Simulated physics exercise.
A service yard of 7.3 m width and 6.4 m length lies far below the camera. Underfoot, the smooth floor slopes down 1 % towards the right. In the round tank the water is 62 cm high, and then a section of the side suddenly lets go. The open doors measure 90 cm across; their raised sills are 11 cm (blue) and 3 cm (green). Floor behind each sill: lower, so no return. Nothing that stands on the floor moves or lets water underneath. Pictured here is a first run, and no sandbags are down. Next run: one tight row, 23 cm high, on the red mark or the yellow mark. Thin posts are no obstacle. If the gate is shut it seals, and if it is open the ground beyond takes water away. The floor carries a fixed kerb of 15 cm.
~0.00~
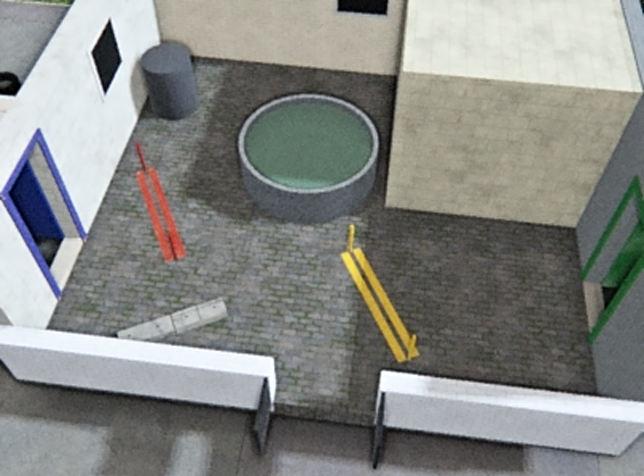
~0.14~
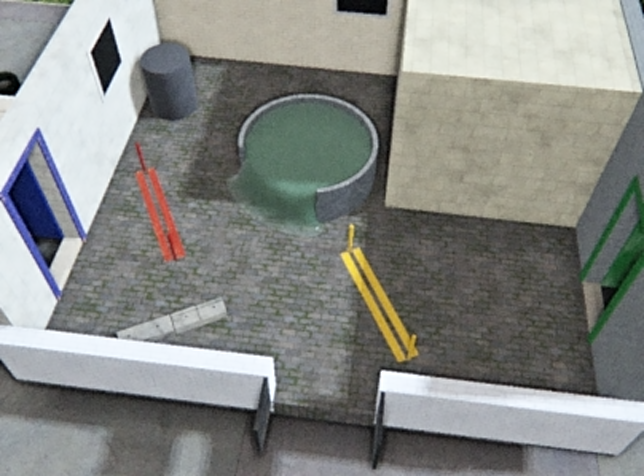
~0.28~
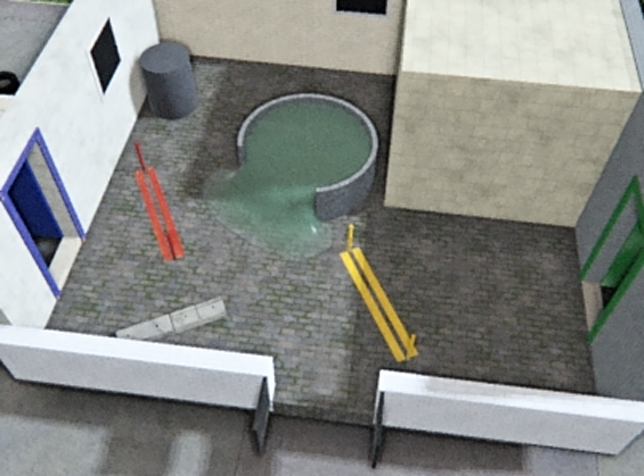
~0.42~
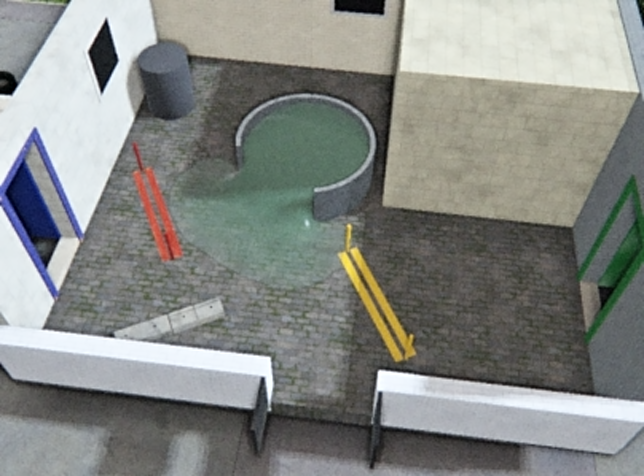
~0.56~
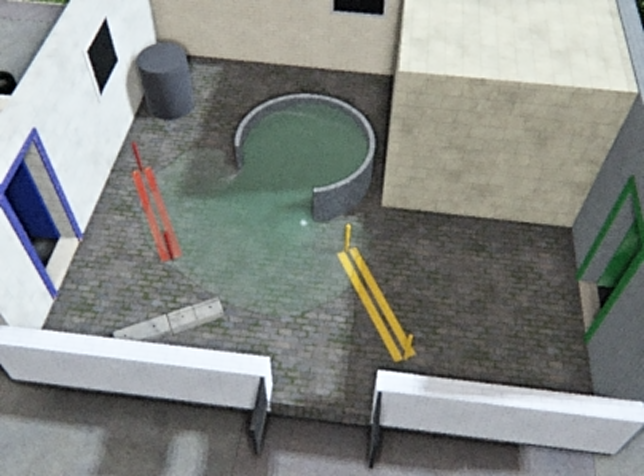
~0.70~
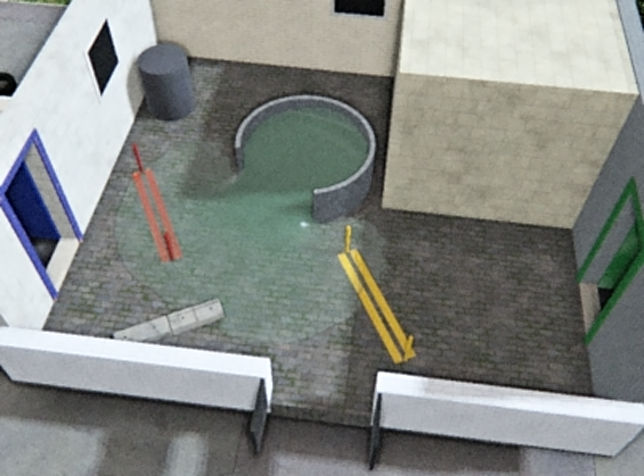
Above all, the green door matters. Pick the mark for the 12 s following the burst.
Yellow.
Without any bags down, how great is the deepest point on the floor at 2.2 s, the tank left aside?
Up to about 39 centimetres.
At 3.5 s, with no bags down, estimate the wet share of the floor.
Something like 45 percent is wet.
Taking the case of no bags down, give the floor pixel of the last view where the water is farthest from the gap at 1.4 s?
Front tip: Roughly (32, 354) in the last view.
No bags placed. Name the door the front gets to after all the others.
Green.
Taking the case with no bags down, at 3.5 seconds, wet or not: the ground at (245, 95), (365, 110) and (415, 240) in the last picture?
Respectively: Clear, clear and clear.
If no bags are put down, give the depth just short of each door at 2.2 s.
Depths in centimetres: Blue 18, green 0.
After 1.4 s water covers 40 % of the floor and is deepest (28 cm) near (184, 312) in the run without bags; in at the green door, 0 L with no bags, 0 L with the row on red, 0 L on yellow.
After 2.2 s water covers 40 % of the floor and is deepest (39 cm) near (73, 322) in the run without bags; in at the green door, 0 L with no bags, 0 L with the row on red, 0 L on yellow.
After 3.5 s water covers 45 % of the floor and is deepest (24 cm) near (117, 352) in the run without bags; in at the green door, 0 L with no bags, 0 L with the row on red, 0 L on yellow.
After 7.0 s water covers 85 % of the floor and is deepest (12 cm) near (577, 424) in the run without bags; in at the green door, 7 L with no bags, 7 L with the row on red, 2 L on yellow.
After 12.0 s water covers 100 % of the floor and is deepest (11 cm) near (374, 147) in the run without bags; in at the green door, 74 L with no bags, 40 L with the row on red, 11 L on yellow.
